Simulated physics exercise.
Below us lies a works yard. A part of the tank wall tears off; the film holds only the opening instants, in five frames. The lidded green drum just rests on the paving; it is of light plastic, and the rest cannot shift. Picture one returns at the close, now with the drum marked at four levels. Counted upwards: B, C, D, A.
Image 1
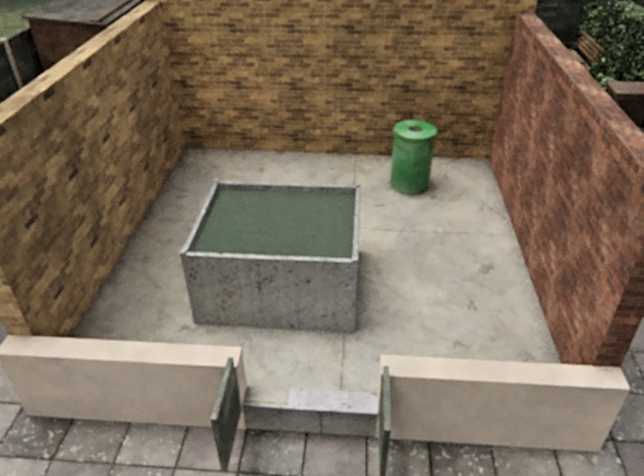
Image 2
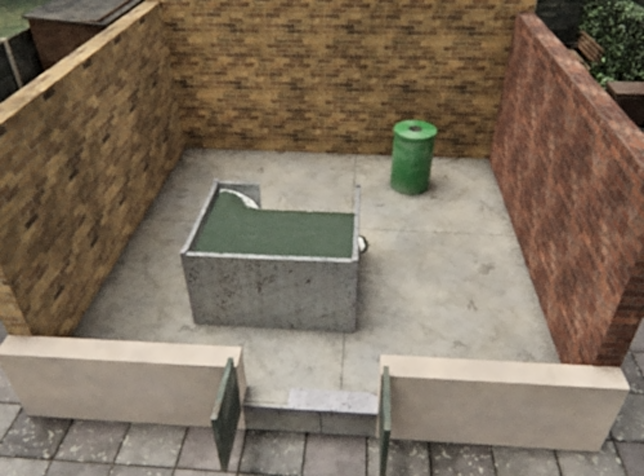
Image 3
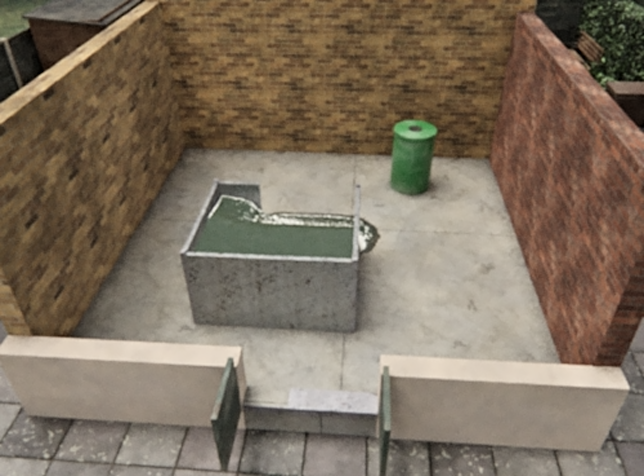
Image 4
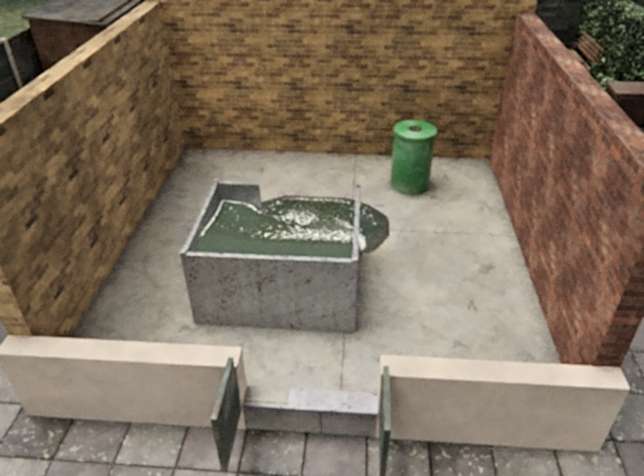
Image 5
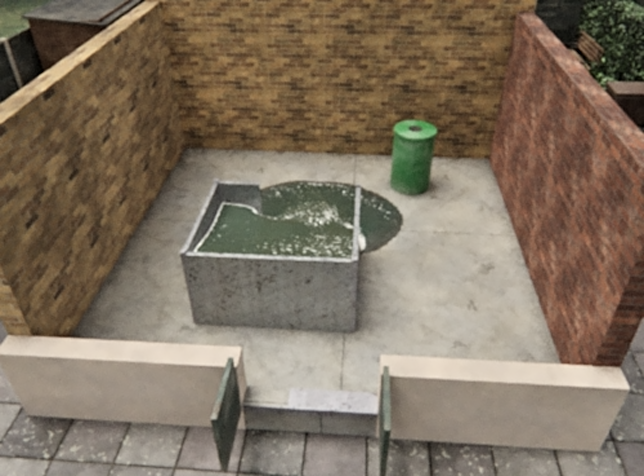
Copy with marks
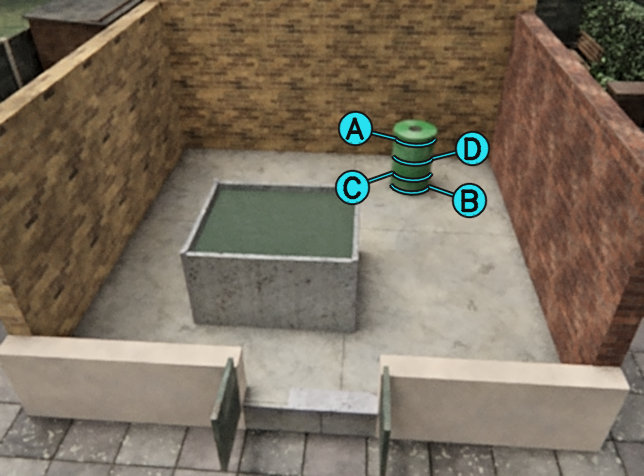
Dark green water fills a concrete tank in a walled yard, then drops away at the back as part of the rear wall opens. It pours out behind the tank, churning with white glints, and spreads across the pale ground in a widening pool that reaches close to the green drum.
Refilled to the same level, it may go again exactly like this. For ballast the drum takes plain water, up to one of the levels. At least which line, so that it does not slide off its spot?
D is the one.
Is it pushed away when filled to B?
Yes, that goes wrong.
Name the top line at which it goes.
That is line C.
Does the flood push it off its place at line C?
Yes, that goes wrong.
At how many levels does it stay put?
Two.
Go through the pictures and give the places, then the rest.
The first picture shows lid of the green drum at (415, 129); tank full, its middle at (279, 223); open gate at (311, 355).
In the second picture, water covers 3 % of the ground, mostly out of sight from here.
In the third picture, water covers 5 % of the ground, mostly out of sight from here.
In the fourth picture, 9 % of the ground under water, its edge towards the drum at (374, 211).
The fifth picture shows lid of the green drum at (415, 129); 14 % of the ground under water, its edge towards the drum at (374, 195).
In cyan, A at (415, 145); B at (411, 192); C at (412, 180); D at (413, 164); from the bottom up B, C, D, A.
With A, it does not move.
With B, it is pushed about 4 times its own width away.
With C, it is pushed about its own width away.
With D, it does not move.
